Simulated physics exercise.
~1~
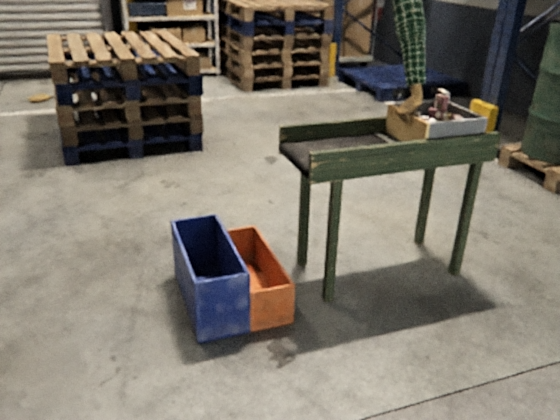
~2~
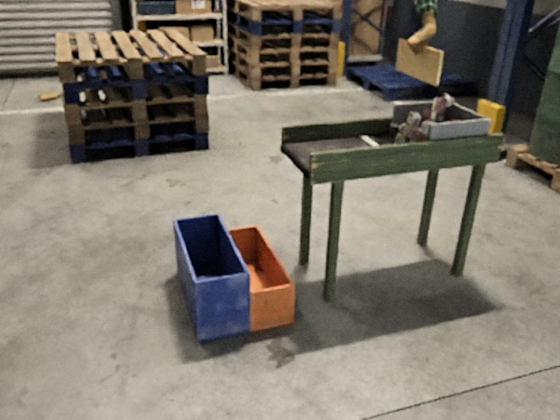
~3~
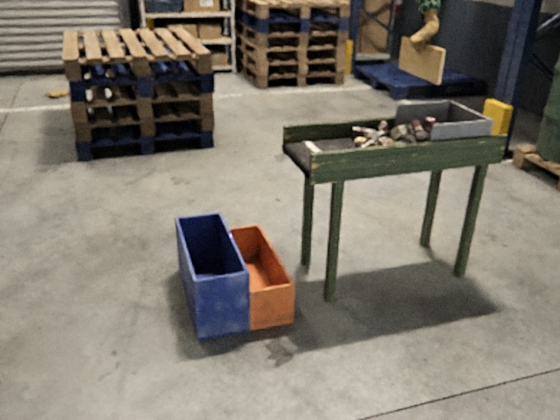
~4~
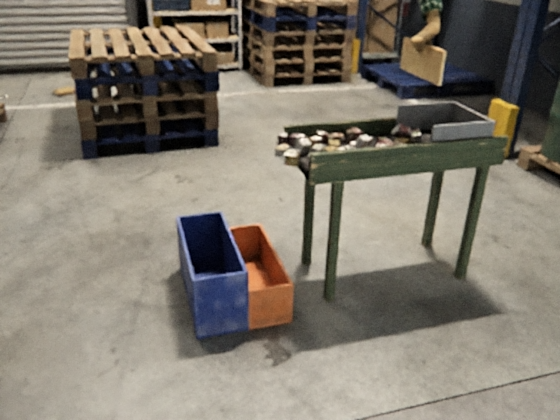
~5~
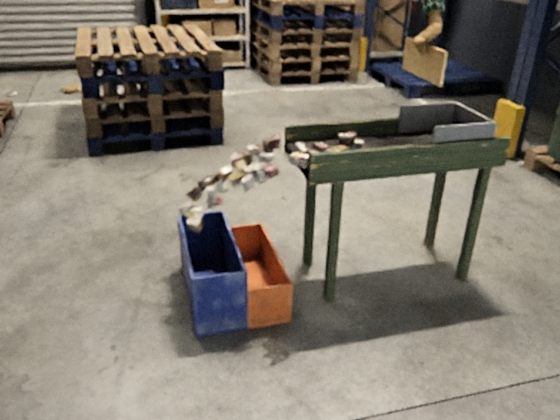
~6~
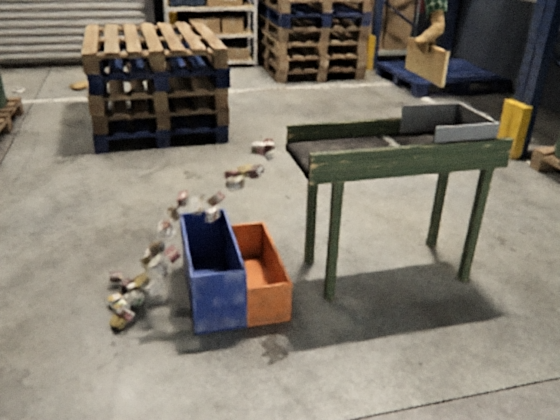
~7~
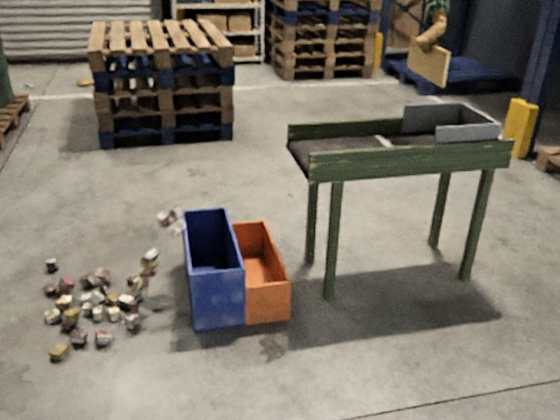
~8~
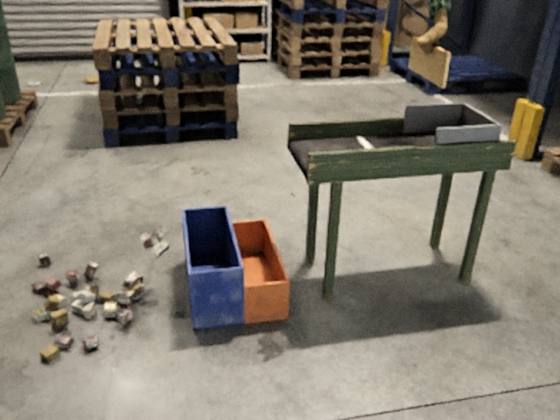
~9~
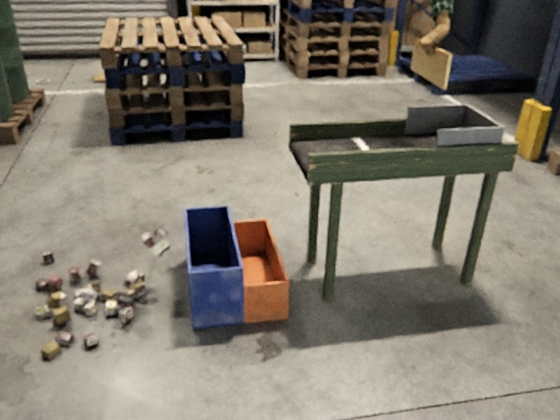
A heap of small cartons rode left along a green table-like belt after a board was lifted from the grey pen, then flew off the end, sailed over the orange tote and blue bin, and ended up scattered on the floor beyond them.
